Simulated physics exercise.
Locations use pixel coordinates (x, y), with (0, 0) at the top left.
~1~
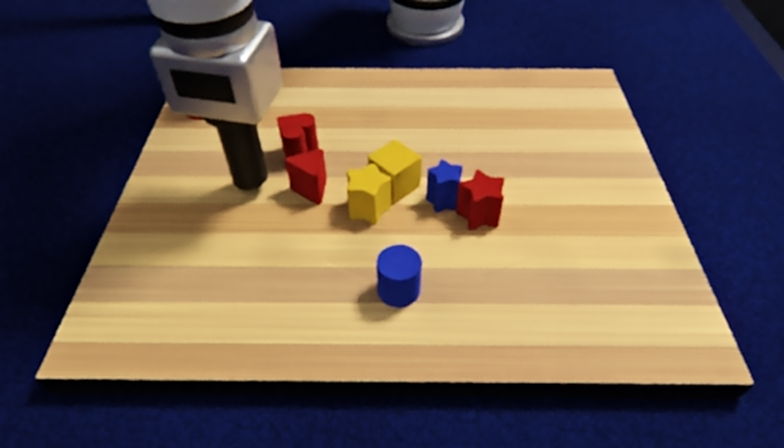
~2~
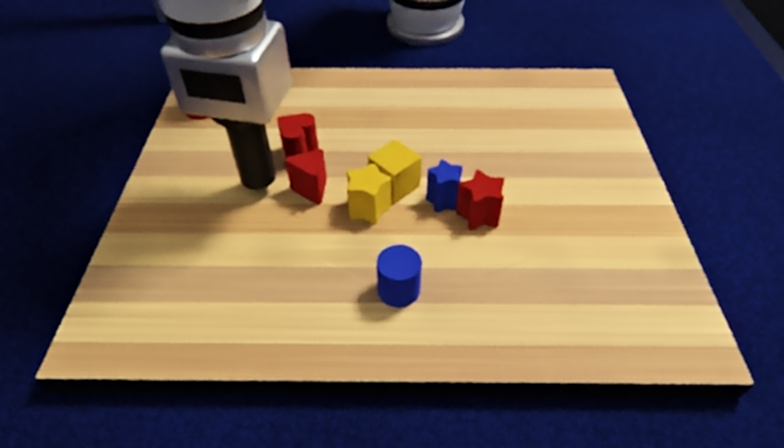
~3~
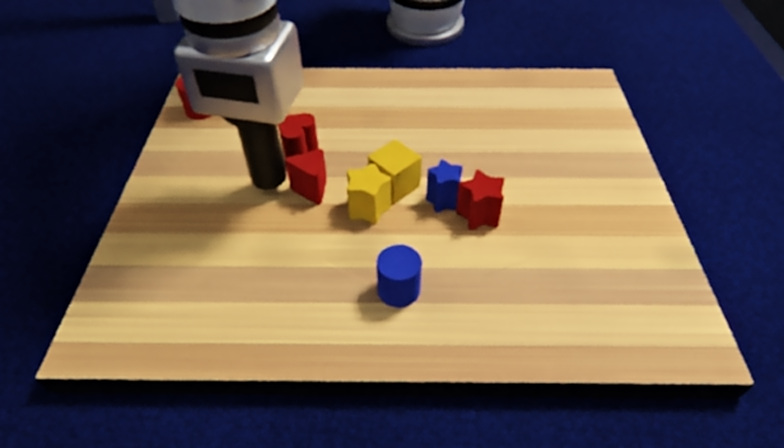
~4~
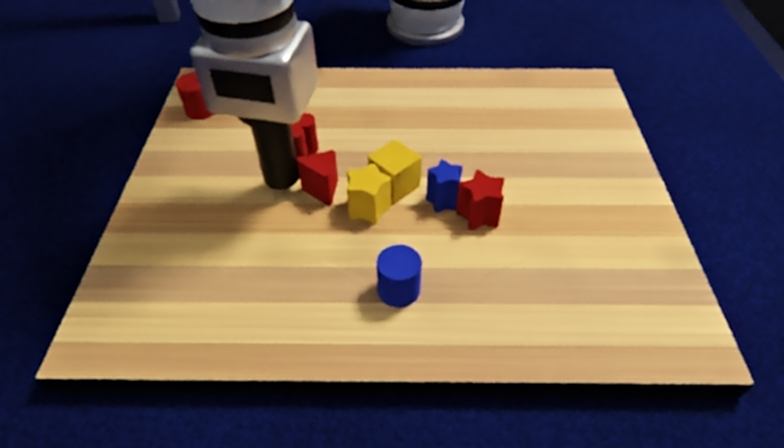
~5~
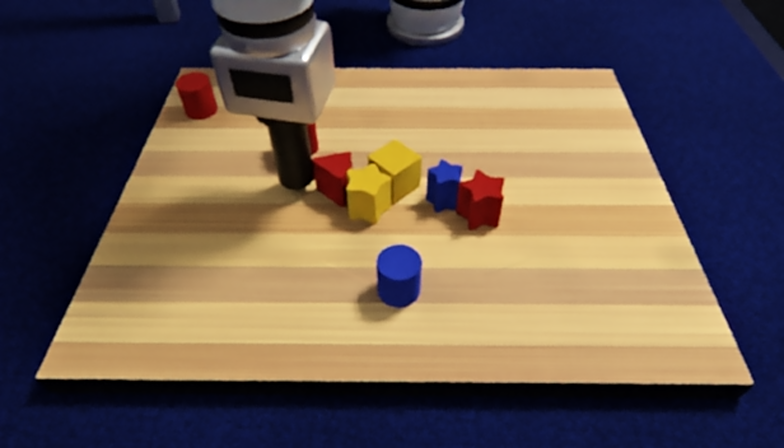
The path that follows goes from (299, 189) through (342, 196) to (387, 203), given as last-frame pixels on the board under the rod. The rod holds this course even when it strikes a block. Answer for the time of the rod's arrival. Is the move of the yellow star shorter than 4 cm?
No, it doesn't check out.
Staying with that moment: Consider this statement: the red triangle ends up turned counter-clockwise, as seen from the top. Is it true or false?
It is false.
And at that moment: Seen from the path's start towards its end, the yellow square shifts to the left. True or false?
The claim holds.
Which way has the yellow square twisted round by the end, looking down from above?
Turns anticlockwise.
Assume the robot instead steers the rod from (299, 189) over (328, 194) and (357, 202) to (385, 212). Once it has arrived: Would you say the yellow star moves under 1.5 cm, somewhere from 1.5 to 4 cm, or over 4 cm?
Covers over 4 cm.
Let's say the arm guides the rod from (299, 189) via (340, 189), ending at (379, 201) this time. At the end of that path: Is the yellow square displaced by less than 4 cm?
My answer is yes.
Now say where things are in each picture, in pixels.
Tip of the rod at (250, 178), middles of tops, red triangle at (308, 161), yellow star at (367, 179), yellow square at (395, 156), blue star at (446, 171), in the first picture.
Rod at (259, 178), nothing pushed, in the second picture.
Rod at (269, 178), nothing pushed, in the third picture.
Rod at (282, 178), red triangle at (319, 161), in the fourth picture.
Rod at (297, 178), red triangle at (334, 162), yellow star at (367, 179), yellow square at (395, 156), blue star at (446, 171), in the fifth picture.
The first path, step by step. Halfway along, rod at (341, 186); red triangle at (371, 169), turned 60° clockwise; yellow star at (386, 190); yellow square at (398, 155).
At the end, rod at (387, 192); red triangle at (418, 172), turned 35° clockwise; yellow star at (404, 202), turned 30° clockwise; yellow square at (418, 148), turned 25° anticlockwise; blue star at (453, 169), turned 25° clockwise.
